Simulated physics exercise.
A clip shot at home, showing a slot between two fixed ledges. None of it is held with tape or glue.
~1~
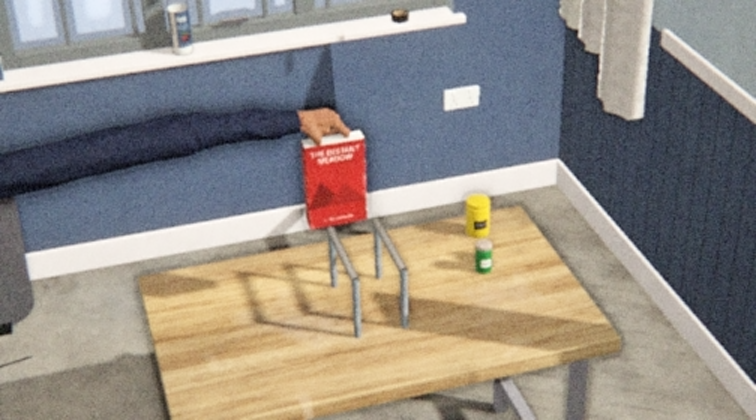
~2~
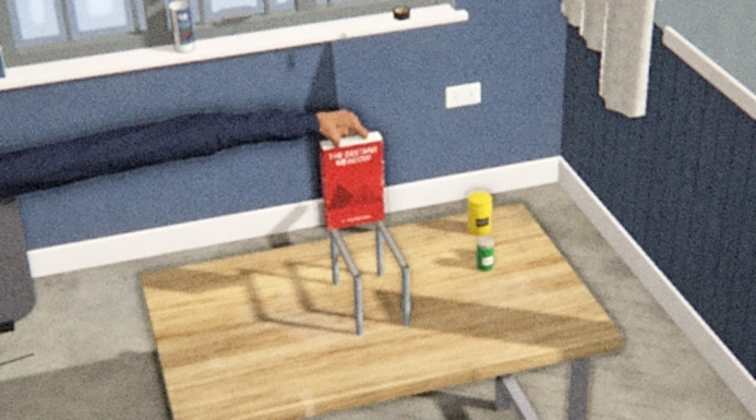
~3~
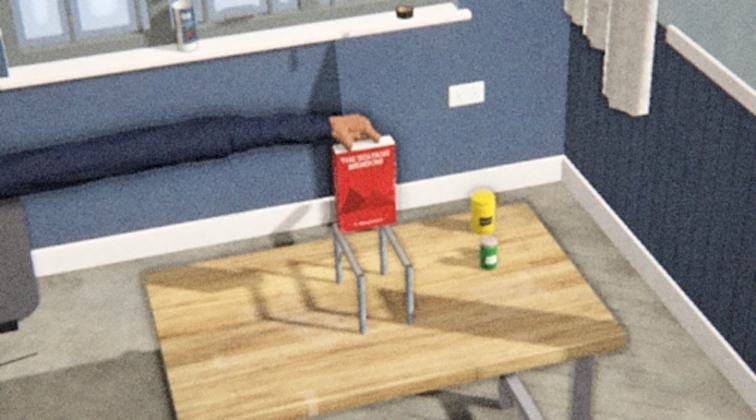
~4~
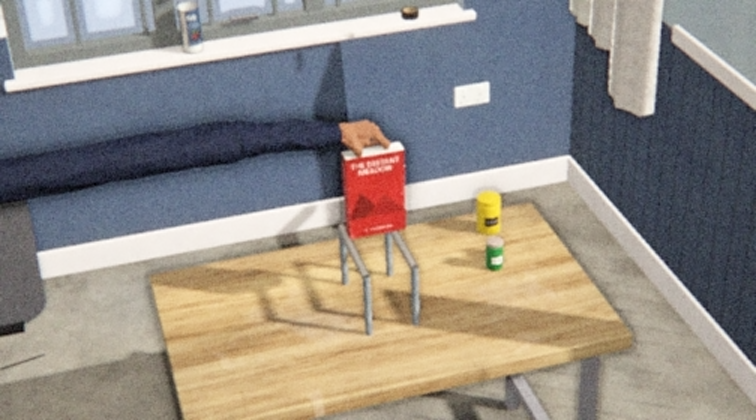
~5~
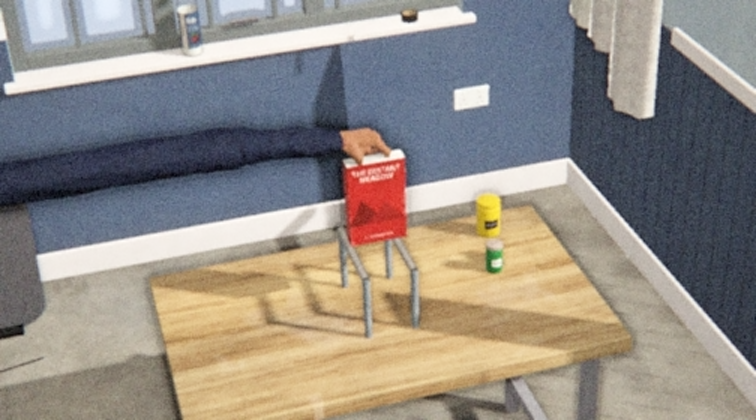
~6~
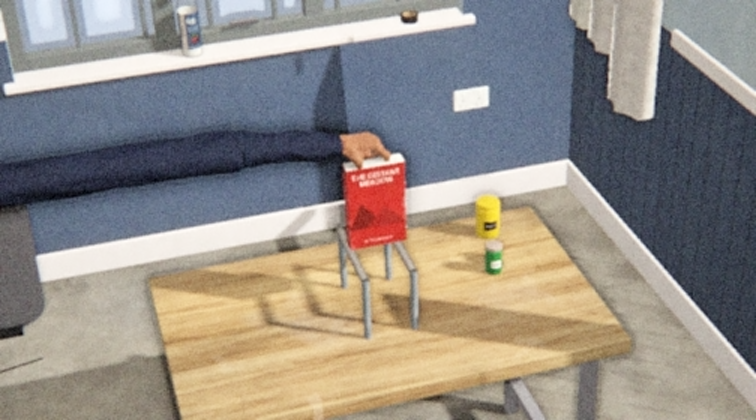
To begin with, a hand reaching in from the left grips a red book by its top edge, upright above two parallel metal rails on a wooden table. The hand moves the book a short way right, then lowers it slightly, while the yellow container and green shaker stay on the table.
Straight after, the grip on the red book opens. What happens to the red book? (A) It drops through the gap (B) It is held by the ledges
B.
Then, 0.20 s after the last picture, red book slid a little near (375, 209).
Then, 0.70 s after the last picture, red book resting near (375, 209).
At rest, all 3 in place. Seen from the same camera at the end, red book near (375, 209). The book stays on top.
